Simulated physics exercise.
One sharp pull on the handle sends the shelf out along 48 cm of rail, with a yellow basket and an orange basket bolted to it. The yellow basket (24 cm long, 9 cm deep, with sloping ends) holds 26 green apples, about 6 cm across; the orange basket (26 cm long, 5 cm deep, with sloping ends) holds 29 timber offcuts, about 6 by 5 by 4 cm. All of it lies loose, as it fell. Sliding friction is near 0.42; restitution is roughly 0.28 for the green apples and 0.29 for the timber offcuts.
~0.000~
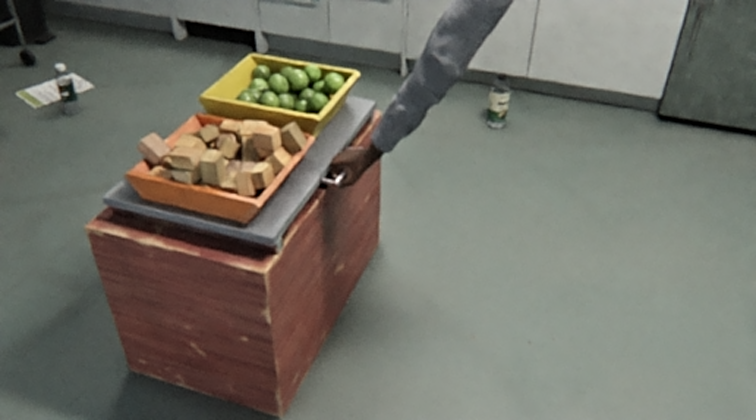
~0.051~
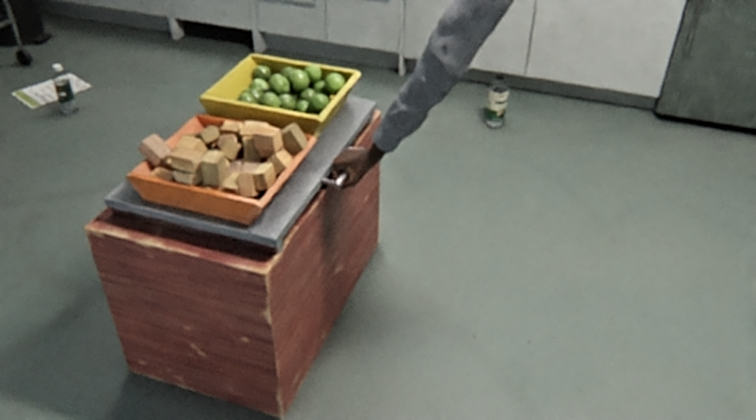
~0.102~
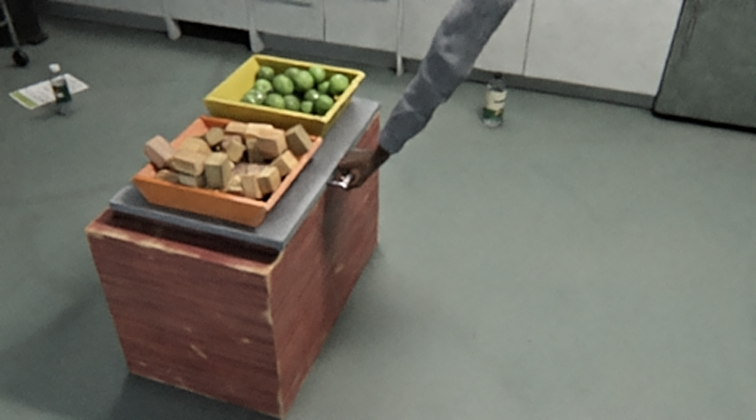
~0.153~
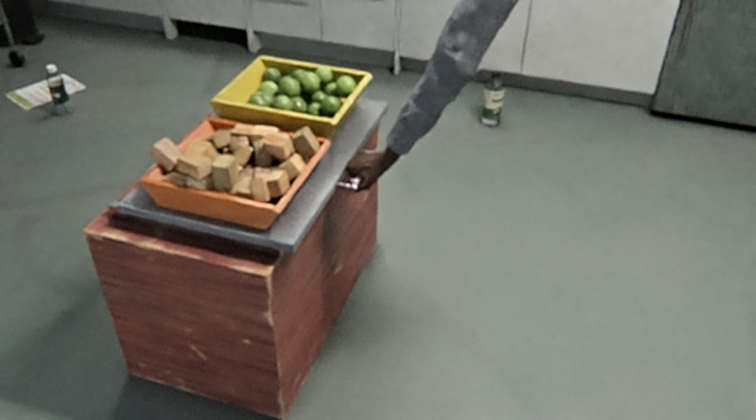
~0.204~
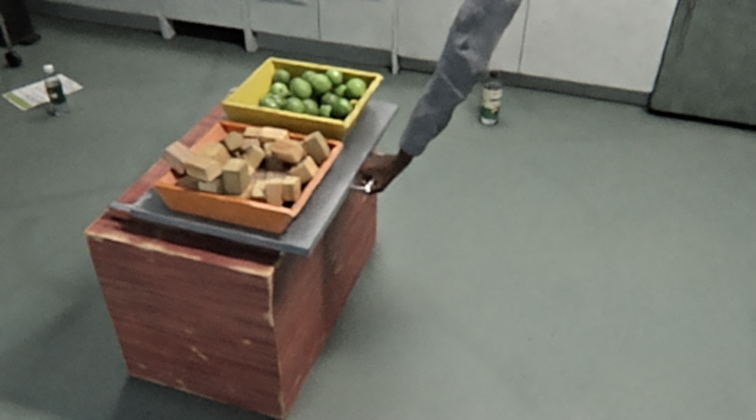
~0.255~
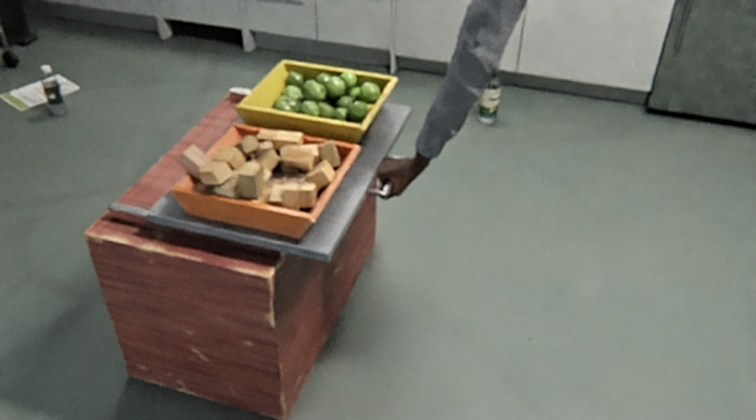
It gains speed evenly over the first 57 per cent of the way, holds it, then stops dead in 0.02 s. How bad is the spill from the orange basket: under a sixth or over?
The orange basket loses under a sixth of its timber offcuts.
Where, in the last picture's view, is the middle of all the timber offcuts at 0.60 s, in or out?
Around (431, 202).
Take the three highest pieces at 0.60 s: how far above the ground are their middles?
About 70 cm.
After 0.52 s, end of travel.
After 0.60 s, the yellow basket has all 26 and the orange basket has all 29.
After 0.72 s, the yellow basket has all 26 and the orange basket is down by 1 of 29.
After 0.94 s, the yellow basket has all 26 and the orange basket is down by 2 of 29.
When it is over (at 1.37 s), the yellow basket has all 26 and the orange basket is down by 2 of 29. Asked share, 2 of 29, 7 per cent.
